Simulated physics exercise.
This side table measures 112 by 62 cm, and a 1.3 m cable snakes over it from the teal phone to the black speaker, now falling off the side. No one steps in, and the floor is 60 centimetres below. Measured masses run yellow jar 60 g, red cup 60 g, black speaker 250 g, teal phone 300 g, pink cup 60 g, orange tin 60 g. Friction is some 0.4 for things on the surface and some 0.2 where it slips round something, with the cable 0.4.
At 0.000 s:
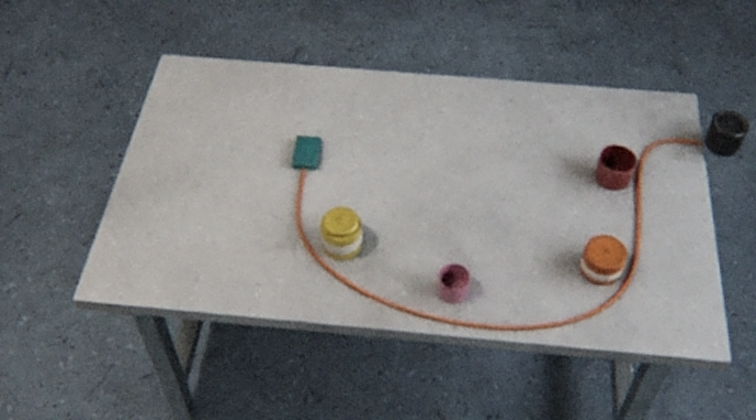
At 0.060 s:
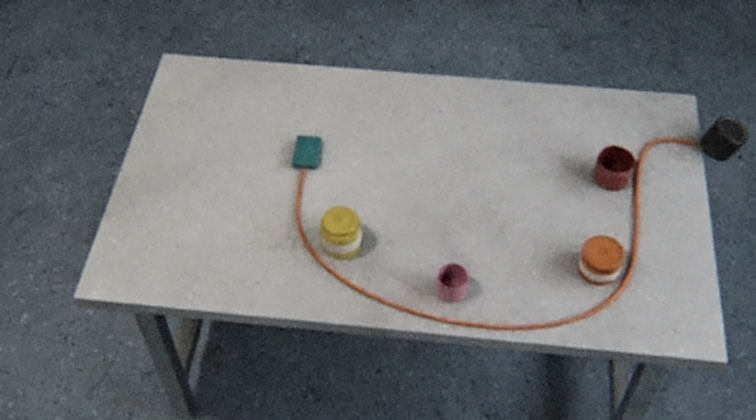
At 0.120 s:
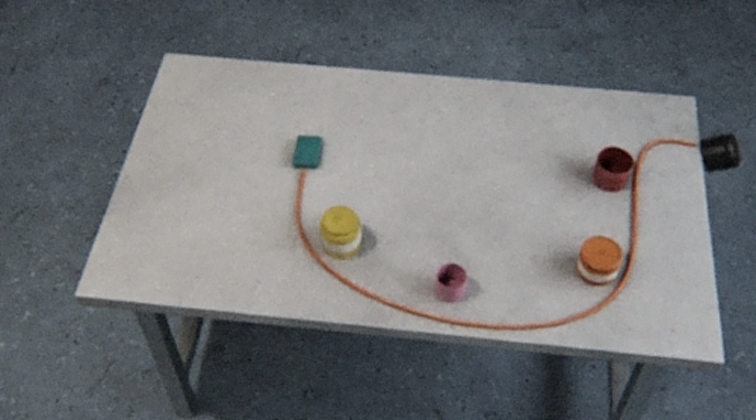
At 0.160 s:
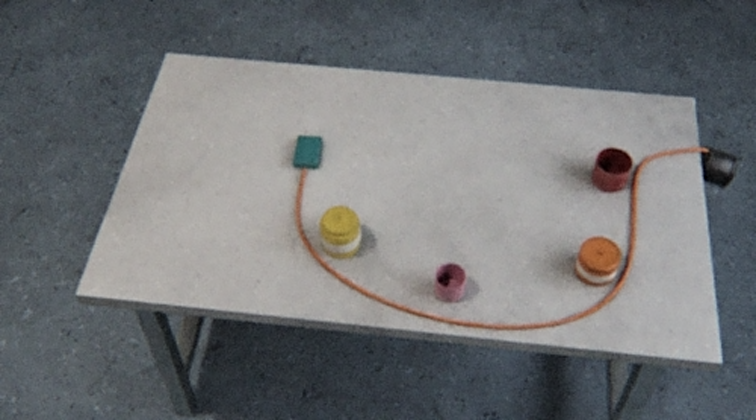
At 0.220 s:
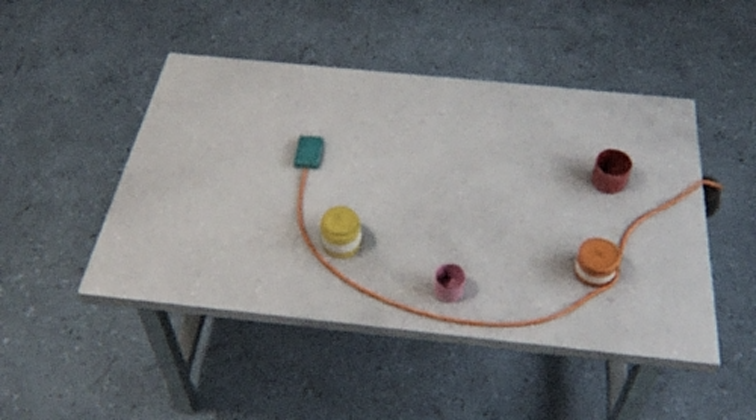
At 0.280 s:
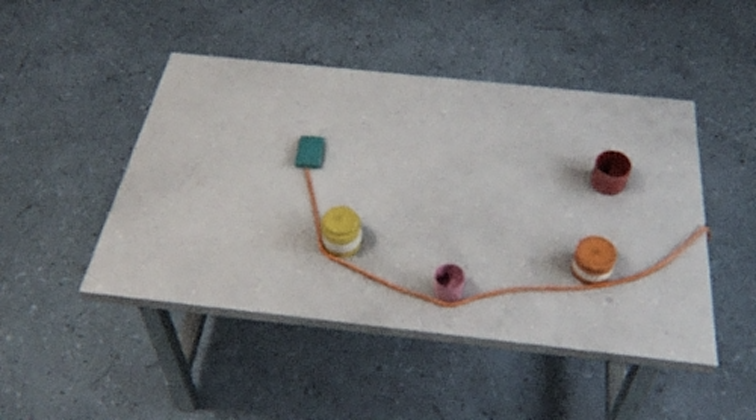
We see a black cylindrical object tied to an orange cable drop past the table's right edge and out of sight, pulling the cable's curve tighter across the tabletop against the yellow-lidded jar, pink cup and orange tin.
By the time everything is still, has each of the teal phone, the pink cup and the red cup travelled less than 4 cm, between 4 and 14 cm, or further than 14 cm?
The teal phone has travelled less than 4 cm; the pink cup has travelled further than 14 cm; the red cup has travelled less than 4 cm.
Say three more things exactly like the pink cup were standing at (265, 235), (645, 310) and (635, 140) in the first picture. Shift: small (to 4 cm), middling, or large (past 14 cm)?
Shift 1: Minor. Shift 2: Minor. Shift 3: Minor.
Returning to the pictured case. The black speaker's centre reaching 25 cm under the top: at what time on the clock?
About: 0.28 s.
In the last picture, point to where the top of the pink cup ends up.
The top ends up close to (516, 108) in the last picture.
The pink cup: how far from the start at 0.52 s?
By then the pink cup has moved close to 25 cm.
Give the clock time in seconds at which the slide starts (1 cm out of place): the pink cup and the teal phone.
Approx. times - pink cup: 0.32 s, teal phone: 0.46 s.
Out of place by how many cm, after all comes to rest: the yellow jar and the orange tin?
The yellow jar ends up 35 cm from where it began, and the orange tin 20 cm.
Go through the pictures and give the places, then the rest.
In the first picture, teal phone (307, 150); pink cup (454, 276); red cup (618, 158); cable runs through (649, 149) (637, 253) (542, 326) (394, 305) (299, 223).
In the second picture, black speaker (729, 128); cable runs through (646, 149) (539, 326) (298, 223).
In the third picture, black speaker (721, 153); cable runs through (645, 150) (538, 326) (299, 222).
In the fourth picture, black speaker (715, 168); cable runs through (655, 156) (536, 326) (299, 222).
In the fifth picture, black speaker (703, 197); cable runs through (707, 182) (537, 322) (301, 222).
In the sixth picture, teal phone (310, 149); pink cup (450, 276); red cup (614, 164); cable runs through (678, 252) (552, 288) (412, 293).
By 0.5 s, the cable's tail end at (323, 173); pink cup 26 cm off its start, teal phone 2 cm off its start, yellow jar 25 cm off its start.
By 0.7 s, the cable's tail end at (323, 173); pink cup 42 cm off its start, teal phone 2 cm off its start, yellow jar 35 cm off its start.
By 1.0 s, the cable's tail end at (323, 173); pink cup 43 cm off its start at (517, 108), teal phone 2 cm off its start at (317, 154), yellow jar 35 cm off its start at (476, 121).
By 1.2 s, the cable's tail end at (323, 173); pink cup 43 cm off its start, teal phone 2 cm off its start, yellow jar 35 cm off its start.
By 2.4 s, the cable's tail end at (323, 173); pink cup 43 cm off its start at (516, 108), teal phone 2 cm off its start at (317, 154), red cup 0 cm off its start at (615, 162), yellow jar 35 cm off its start at (476, 121).
